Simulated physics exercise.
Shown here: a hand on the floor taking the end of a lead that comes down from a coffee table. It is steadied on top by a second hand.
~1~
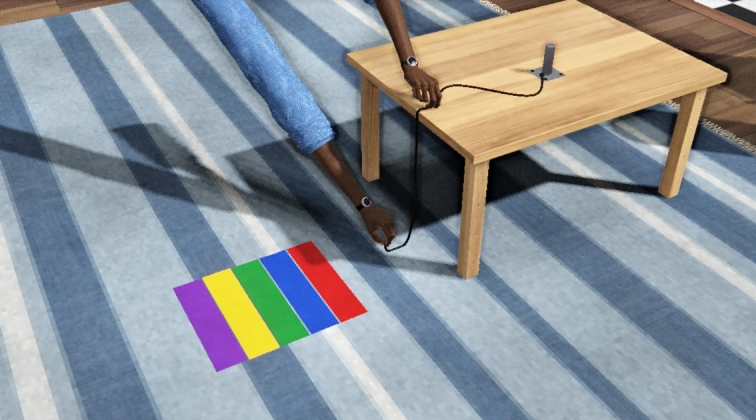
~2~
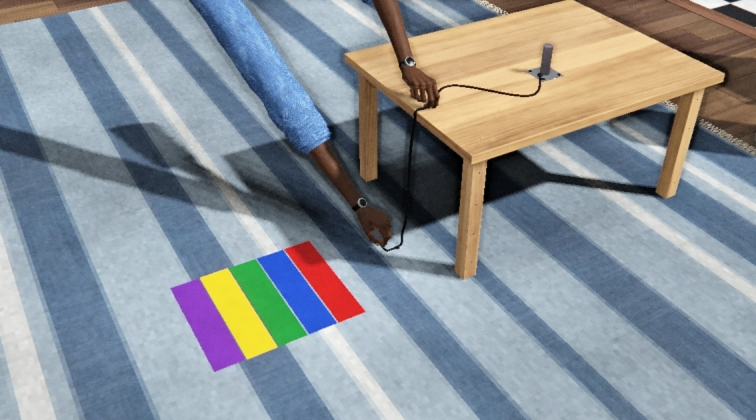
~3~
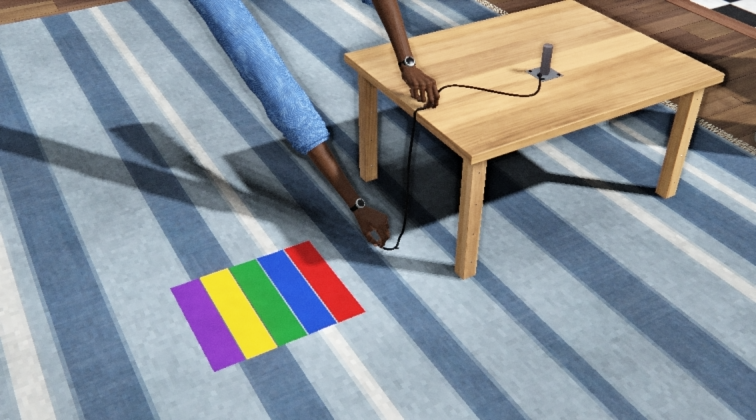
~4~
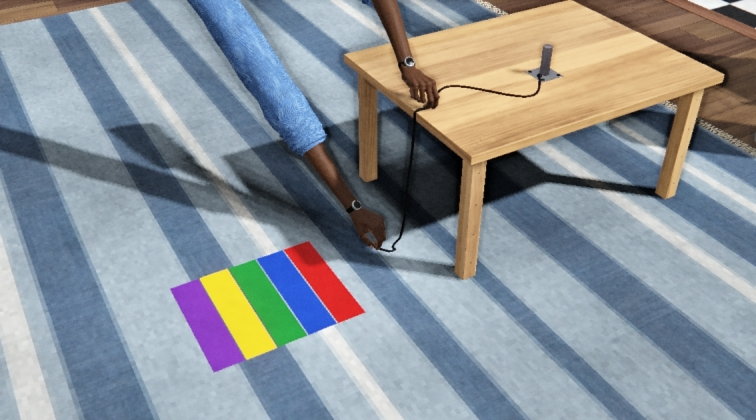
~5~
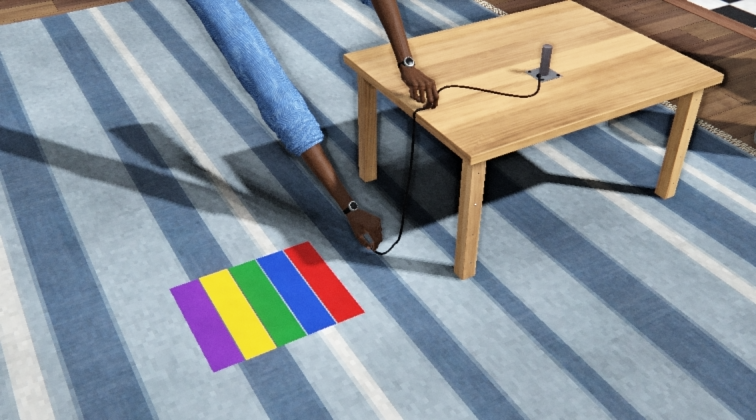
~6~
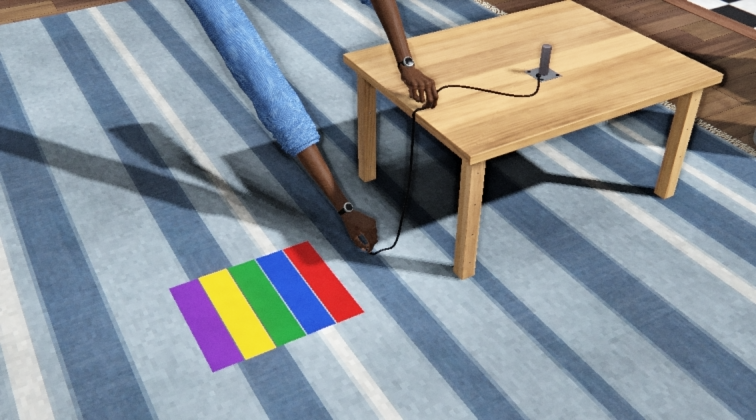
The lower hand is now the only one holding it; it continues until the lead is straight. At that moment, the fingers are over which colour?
Over the yellow one.
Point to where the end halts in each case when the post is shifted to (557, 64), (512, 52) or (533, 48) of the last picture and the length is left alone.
The places come out near (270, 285), (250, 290) and (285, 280).
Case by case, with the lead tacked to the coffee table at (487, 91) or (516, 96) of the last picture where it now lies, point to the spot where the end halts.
(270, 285) and (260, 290).
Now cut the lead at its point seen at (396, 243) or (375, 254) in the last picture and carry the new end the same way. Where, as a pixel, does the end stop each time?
Try by try, around (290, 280) and (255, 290).
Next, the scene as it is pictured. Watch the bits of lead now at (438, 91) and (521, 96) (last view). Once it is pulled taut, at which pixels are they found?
One ends up around (416, 111), the other around (493, 89).
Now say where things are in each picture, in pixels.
In the first picture, end (385, 244); red (344, 303); blue (315, 314); green (286, 326); yellow (255, 338); purple (224, 350).
In the second picture, end (381, 245); lead through (539, 88) (491, 91) (438, 93) (414, 128) (409, 179) (404, 228).
In the third picture, end (379, 245).
In the fourth picture, end (375, 247); lead through (539, 89) (491, 92) (437, 93) (414, 129) (408, 180) (402, 229).
In the fifth picture, end (372, 248).
In the sixth picture, end (367, 249); lead through (538, 89) (490, 92) (436, 93) (413, 128) (410, 179) (400, 229).
Soon after, end near (282, 280); over blue.
After that, end near (254, 290); over green.
At the stop, end near (236, 296); over yellow. It gets as far as the yellow strip.
